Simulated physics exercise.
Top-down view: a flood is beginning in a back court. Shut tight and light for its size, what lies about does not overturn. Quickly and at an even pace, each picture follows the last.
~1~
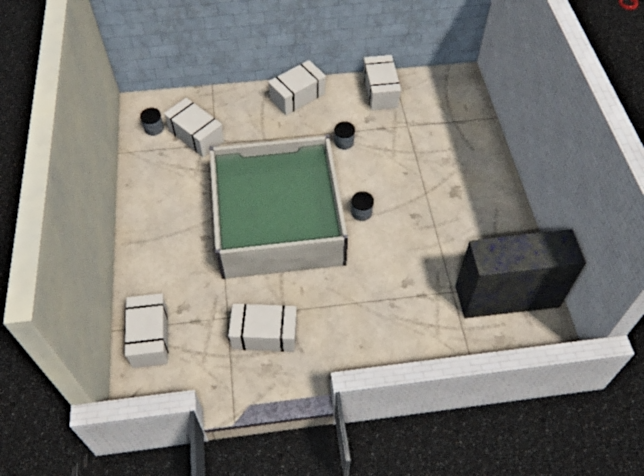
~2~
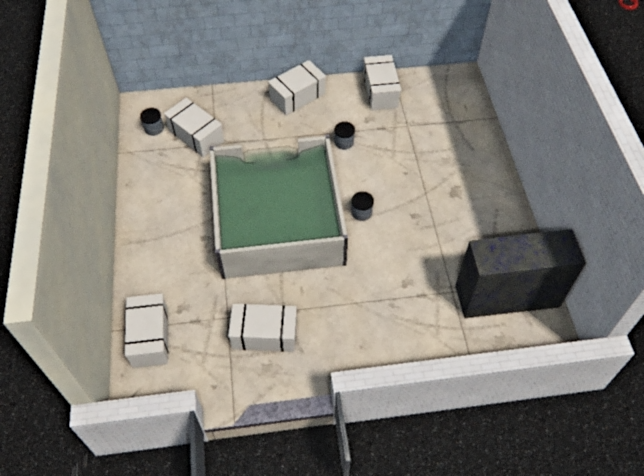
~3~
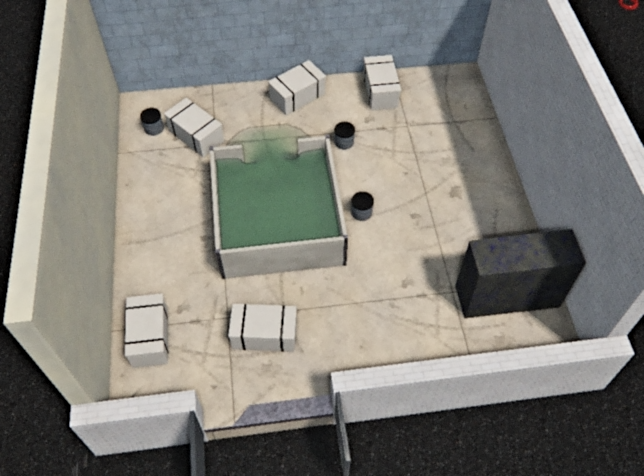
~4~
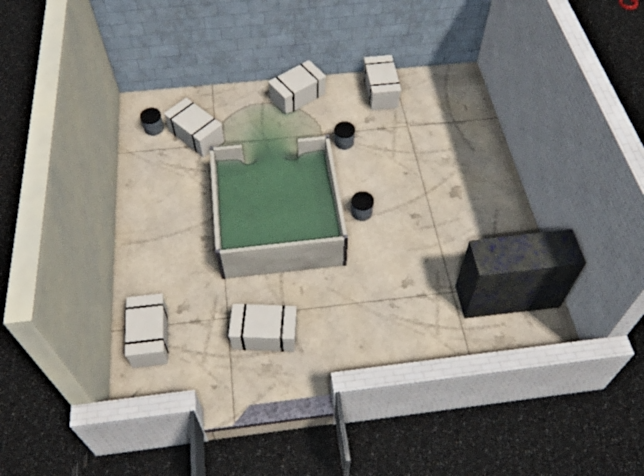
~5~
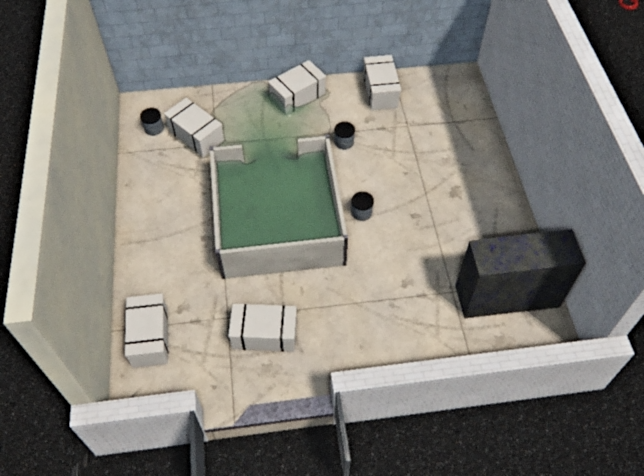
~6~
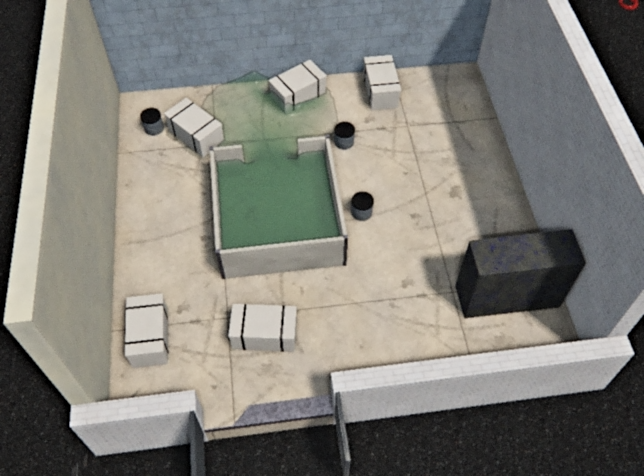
Green water slips through a gap in the far side of a pale, square tank in a walled court, seen from high above. White trunks with dark bands and small dark pails stand around the tank on the cracked beige floor, with a big dark block at right. The water fans out in a thin sheet toward the blue-grey back wall, reaching the nearby trunks, which stay still, as does the camera.
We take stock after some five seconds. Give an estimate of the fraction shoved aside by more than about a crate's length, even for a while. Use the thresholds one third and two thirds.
I'd put it between one third and two thirds.
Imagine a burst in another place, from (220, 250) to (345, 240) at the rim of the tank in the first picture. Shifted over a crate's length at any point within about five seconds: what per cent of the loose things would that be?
Near 10 in a hundred.
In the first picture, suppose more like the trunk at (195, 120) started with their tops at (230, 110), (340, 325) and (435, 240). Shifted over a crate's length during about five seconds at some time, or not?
Displaced, stays put, stays put.
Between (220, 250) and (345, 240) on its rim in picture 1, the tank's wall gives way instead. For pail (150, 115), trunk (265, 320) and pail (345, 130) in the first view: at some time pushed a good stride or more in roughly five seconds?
Here is how they go, in order: Fails to go that far, dislodged that far, and fails to go that far.
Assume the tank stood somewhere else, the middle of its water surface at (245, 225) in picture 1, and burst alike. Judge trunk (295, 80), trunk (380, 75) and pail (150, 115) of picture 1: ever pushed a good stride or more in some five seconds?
Item one travelled far enough, item two travelled far enough, item three travelled far enough.
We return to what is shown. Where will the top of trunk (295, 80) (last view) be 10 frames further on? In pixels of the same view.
Approximately at pixel (321, 66).
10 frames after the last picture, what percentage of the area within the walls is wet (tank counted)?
Around 30 percent.
A moment on, 0 of 8 are well off their spots; 0 afloat.
Next, 0 of 8 are well off their spots; 1 afloat.
Later, 3 of 8 are well off their spots; 1 afloat.
In the end, 3 of 8 are well off their spots, and 3 have been at some point; 1 afloat.
